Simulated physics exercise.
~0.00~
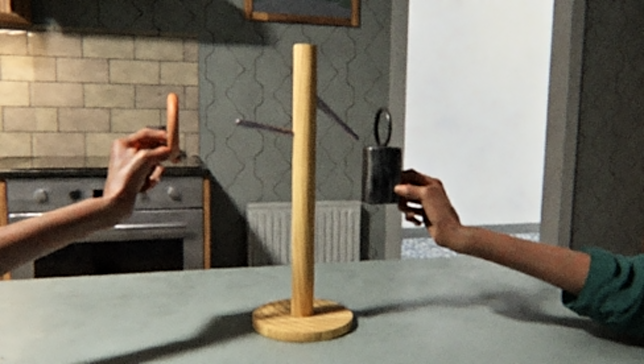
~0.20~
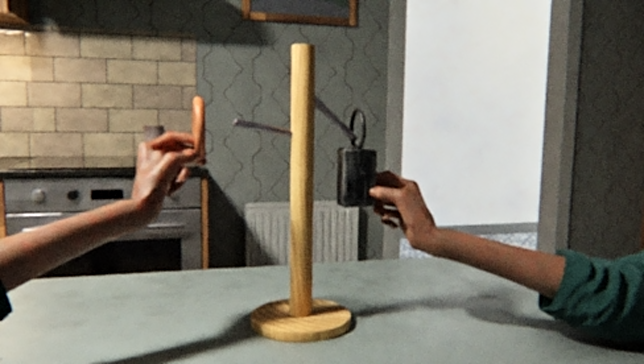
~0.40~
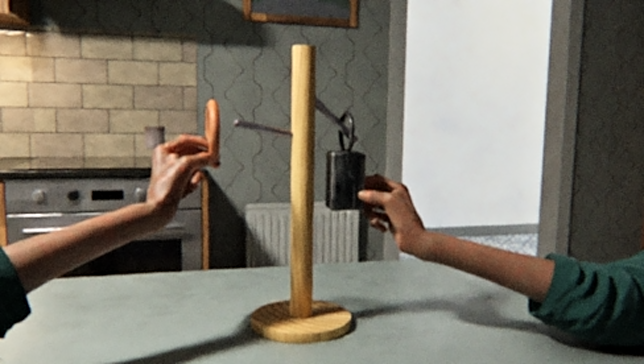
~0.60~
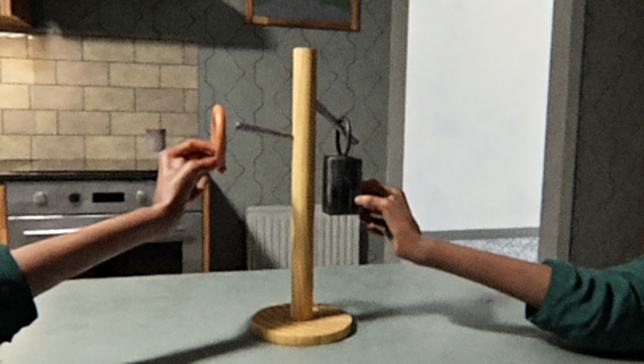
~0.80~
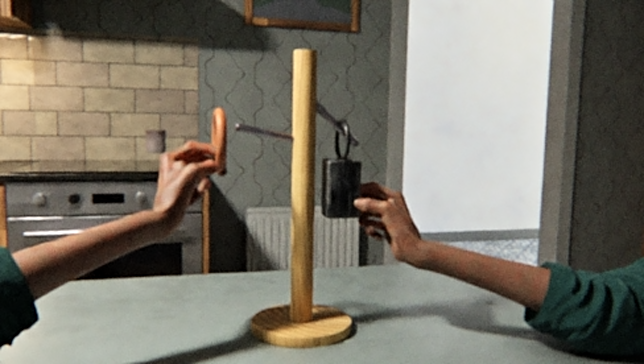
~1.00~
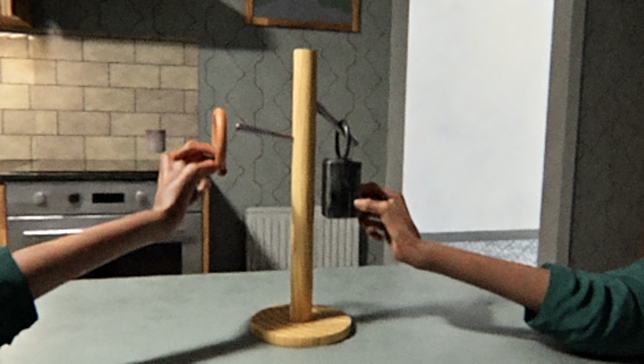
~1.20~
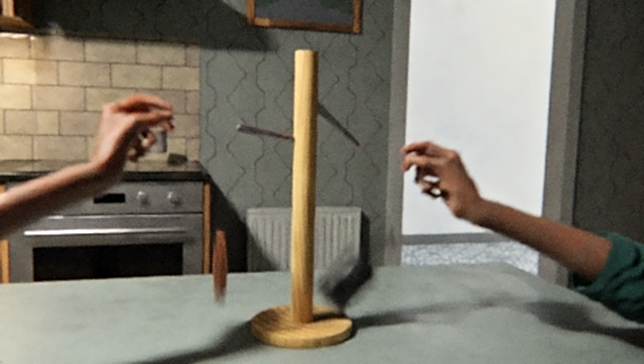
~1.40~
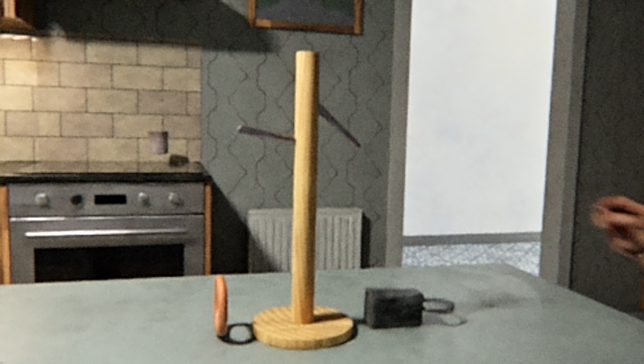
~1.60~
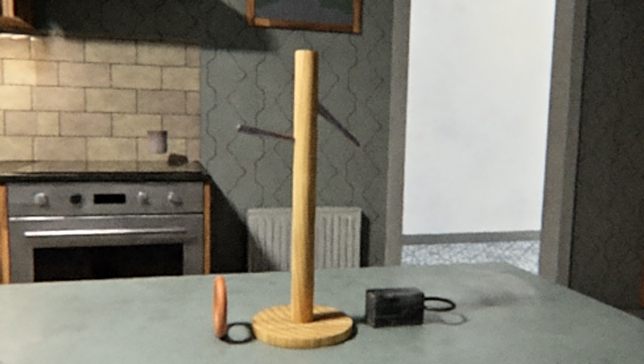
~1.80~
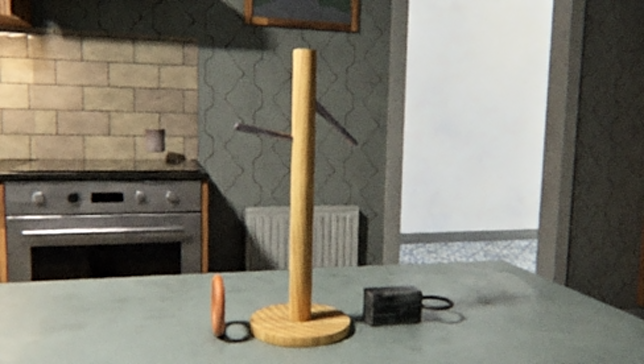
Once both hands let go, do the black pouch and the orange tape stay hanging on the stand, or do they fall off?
Both fall off. The black pouch drops to the table and lies on its side to the right of the base, and the orange tape drops to the table on the left.
